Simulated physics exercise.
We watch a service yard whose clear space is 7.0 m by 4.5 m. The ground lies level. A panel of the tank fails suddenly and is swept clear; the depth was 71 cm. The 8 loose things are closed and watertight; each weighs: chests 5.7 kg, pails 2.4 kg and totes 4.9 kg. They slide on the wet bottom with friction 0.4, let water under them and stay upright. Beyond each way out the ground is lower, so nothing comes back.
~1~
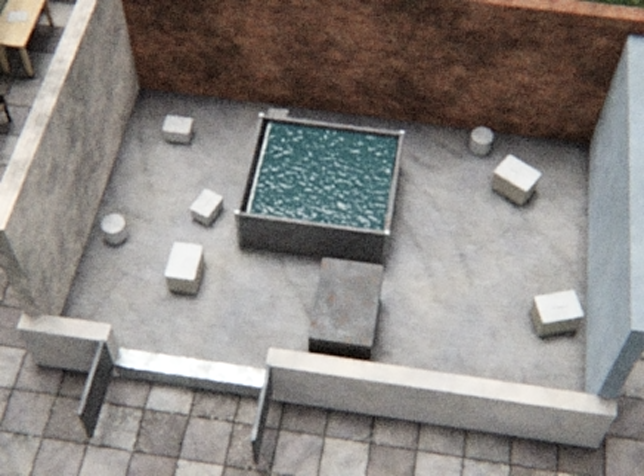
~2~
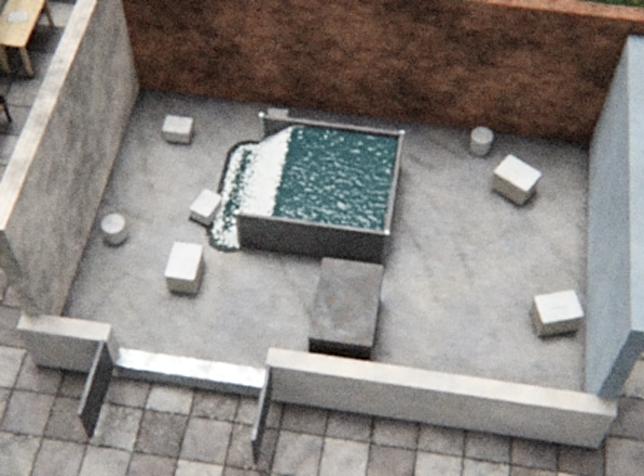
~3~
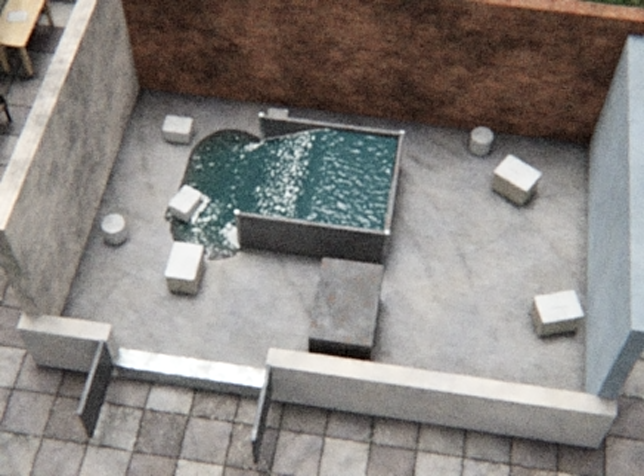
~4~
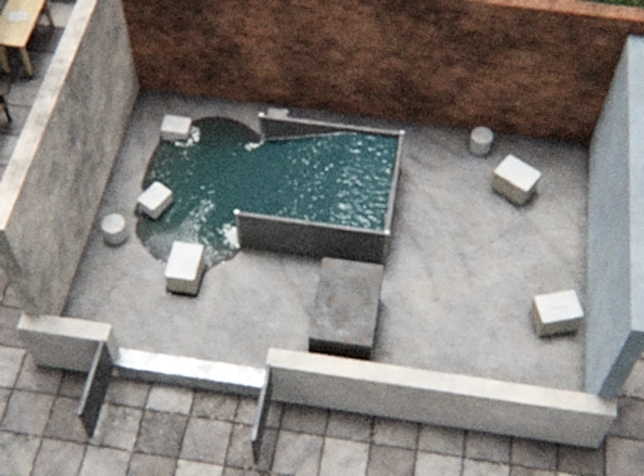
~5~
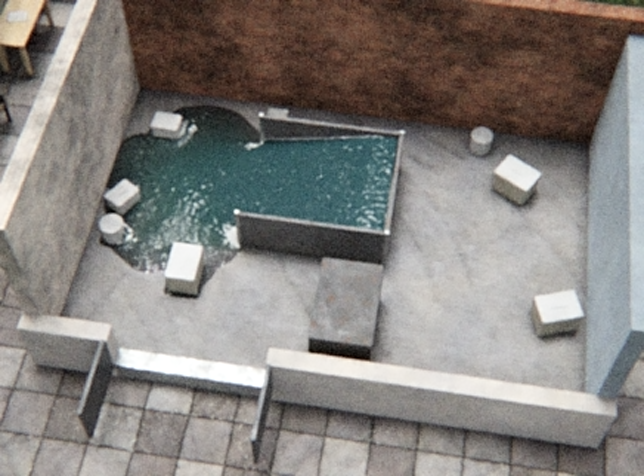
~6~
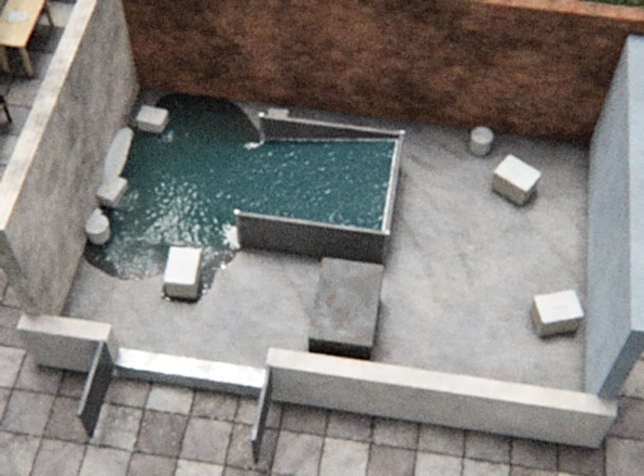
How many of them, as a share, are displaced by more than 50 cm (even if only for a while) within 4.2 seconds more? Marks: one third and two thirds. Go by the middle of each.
It is at least two thirds.
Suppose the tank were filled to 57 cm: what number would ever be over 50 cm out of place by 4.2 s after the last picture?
In that case 7 of them.
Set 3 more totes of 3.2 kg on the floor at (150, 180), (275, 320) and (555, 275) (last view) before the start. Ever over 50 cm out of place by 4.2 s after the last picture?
In that order: More, more, under.
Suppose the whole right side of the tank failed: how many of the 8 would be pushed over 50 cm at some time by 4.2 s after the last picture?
In that case 4 of them.
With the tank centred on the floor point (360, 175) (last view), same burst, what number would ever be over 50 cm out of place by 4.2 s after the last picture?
In that case 5 of them.
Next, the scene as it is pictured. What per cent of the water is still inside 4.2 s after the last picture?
Some 88 per cent remains.
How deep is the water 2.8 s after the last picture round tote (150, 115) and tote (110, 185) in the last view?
Roughly 11 and 24 cm.
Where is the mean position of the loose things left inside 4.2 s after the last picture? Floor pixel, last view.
At about (467, 239).
Then, 0.4 s after the last picture 2 of 8 are over 50 cm from their spots; 3 afloat.
Then, 1.5 s after the last picture 4 of 8 are over 50 cm from their spots; 3 afloat.
Then, 2.8 s after the last picture 4 of 8 are over 50 cm from their spots; 3 afloat.
Then, 4.2 s after the last picture 7 of 8 are over 50 cm from their spots, and 7 have been at some point; 5 afloat.
